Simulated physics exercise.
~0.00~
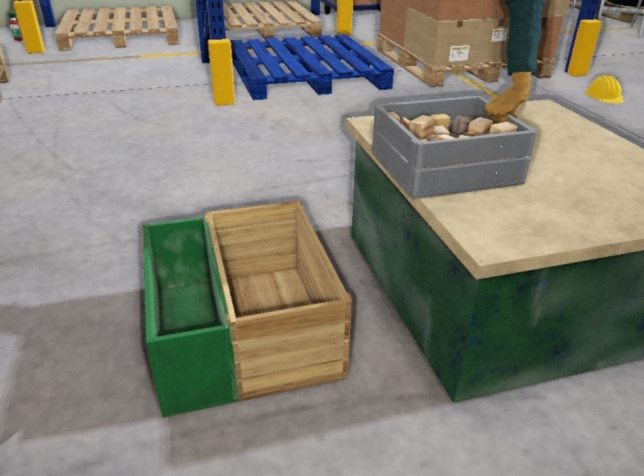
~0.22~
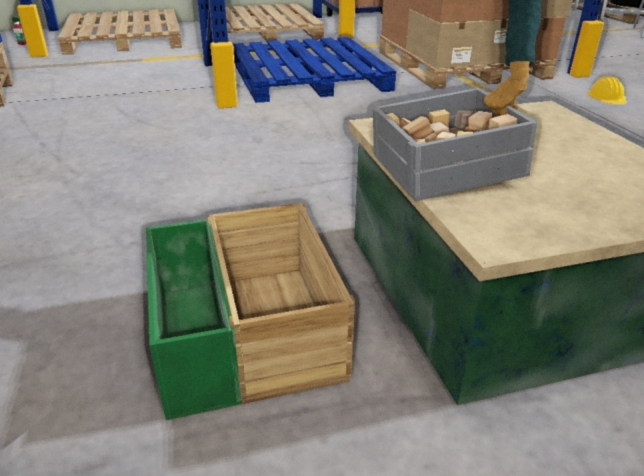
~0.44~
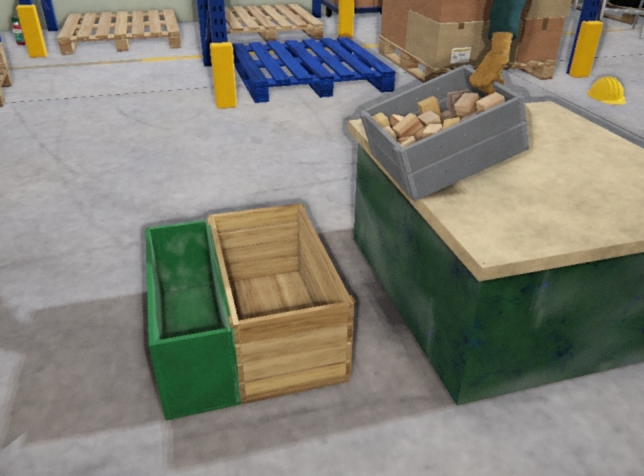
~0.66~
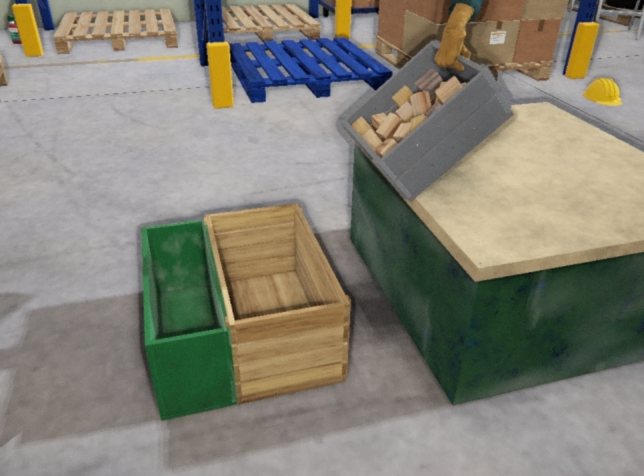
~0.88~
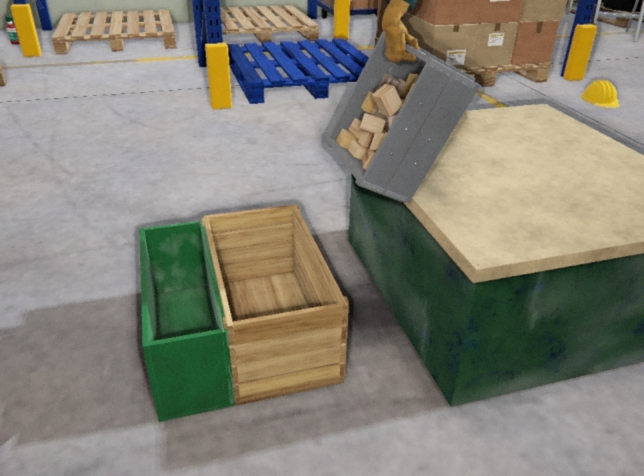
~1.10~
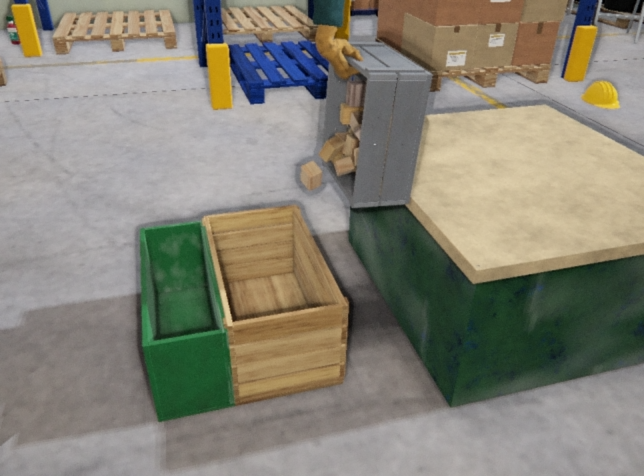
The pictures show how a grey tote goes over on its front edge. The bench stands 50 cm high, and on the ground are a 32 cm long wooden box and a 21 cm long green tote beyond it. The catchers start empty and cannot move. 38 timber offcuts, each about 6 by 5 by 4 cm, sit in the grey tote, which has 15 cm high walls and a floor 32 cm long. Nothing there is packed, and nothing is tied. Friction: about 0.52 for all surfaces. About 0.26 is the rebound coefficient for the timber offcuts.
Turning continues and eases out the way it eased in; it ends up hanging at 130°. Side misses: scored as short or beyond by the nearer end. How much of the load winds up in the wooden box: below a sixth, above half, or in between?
The wooden box ends up holding most of them.
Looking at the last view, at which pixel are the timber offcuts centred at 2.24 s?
About (269, 321).
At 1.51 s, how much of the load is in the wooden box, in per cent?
Some 10 per cent by then.
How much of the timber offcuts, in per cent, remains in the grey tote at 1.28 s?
I'd say close to 95 in a hundred.
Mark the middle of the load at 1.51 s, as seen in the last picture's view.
Centre: Approx. (330, 185).
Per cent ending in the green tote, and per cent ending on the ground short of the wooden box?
Estimate: 0 % then 15 %.
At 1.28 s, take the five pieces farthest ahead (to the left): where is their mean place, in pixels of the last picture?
Near (309, 196).
After 1.28 s, tilt 104°; 36 still in the grey tote and 2 in the wooden box.
After 1.51 s, tilt 121°; 23 still in the grey tote, 3 in the wooden box and 12 in the air.
After 1.83 s, tilt 130°; 3 still in the grey tote, 25 in the wooden box, 2 on the ground short of the wooden box and 8 in the air.
Final count (at 2.24 s), 32 in the wooden box and 6 on the ground short of the wooden box. Asked share, 32 of 38, 84 per cent.
